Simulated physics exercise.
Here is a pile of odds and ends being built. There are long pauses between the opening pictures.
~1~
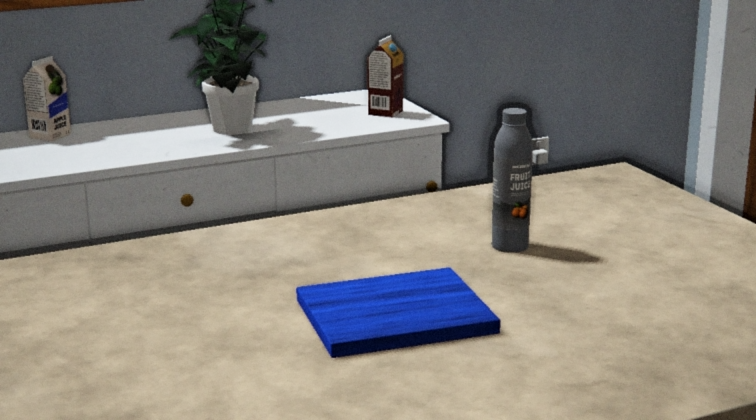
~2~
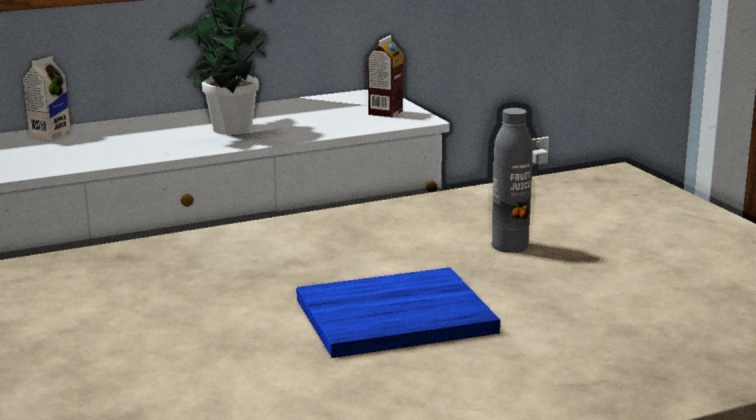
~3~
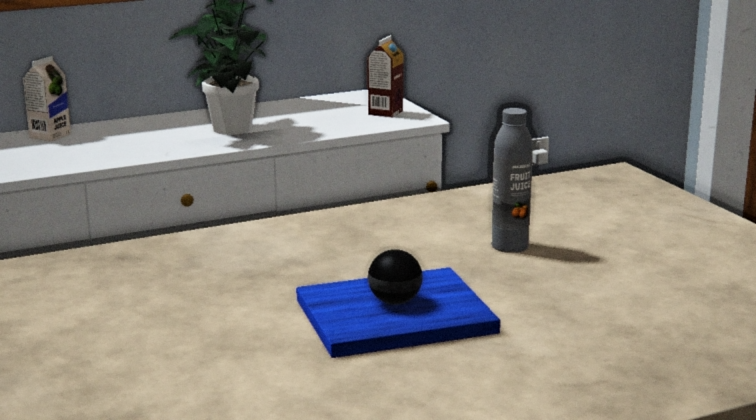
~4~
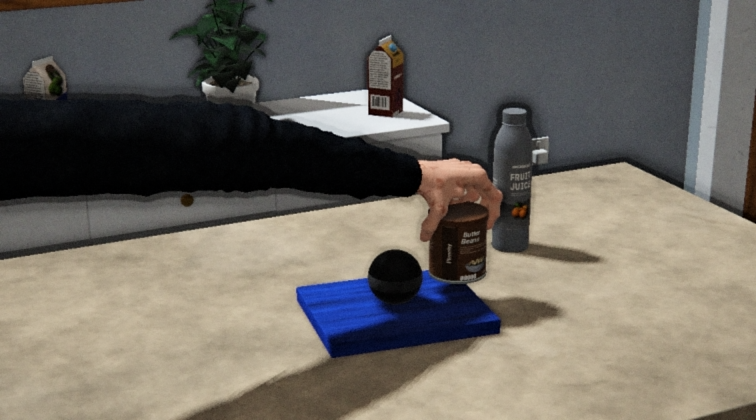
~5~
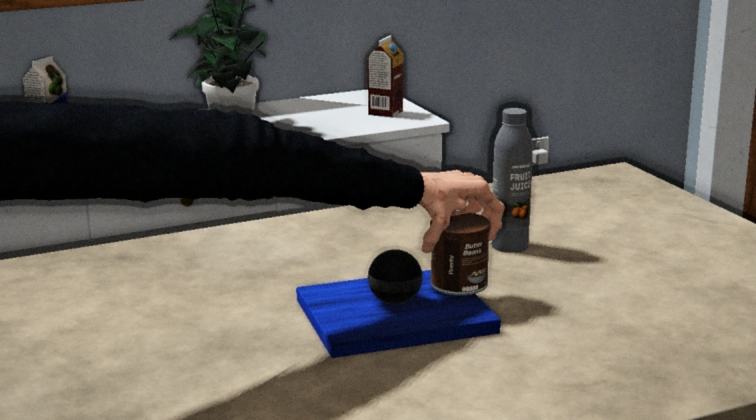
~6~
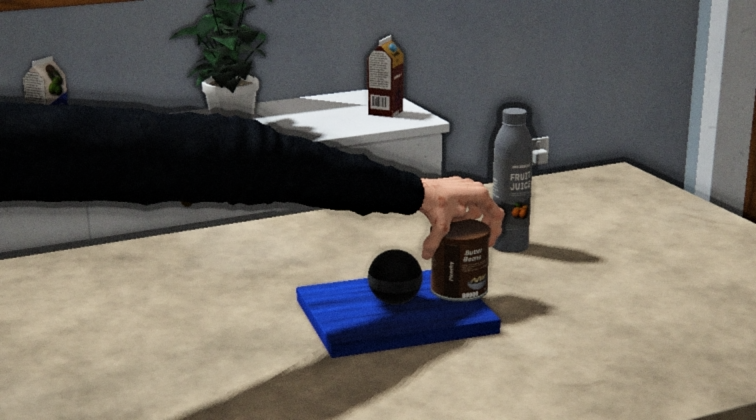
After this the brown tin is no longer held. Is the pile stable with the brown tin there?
It stays up.
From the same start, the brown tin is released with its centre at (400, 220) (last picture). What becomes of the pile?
Then it comes apart.
Then, 0.20 s on from there, no change.
Then, 0.60 s on from there, brown tin resting near (460, 259).
In the end, all 4 unmoved. At the end, from the last picture's camera, brown tin near (460, 259). The pile holds.
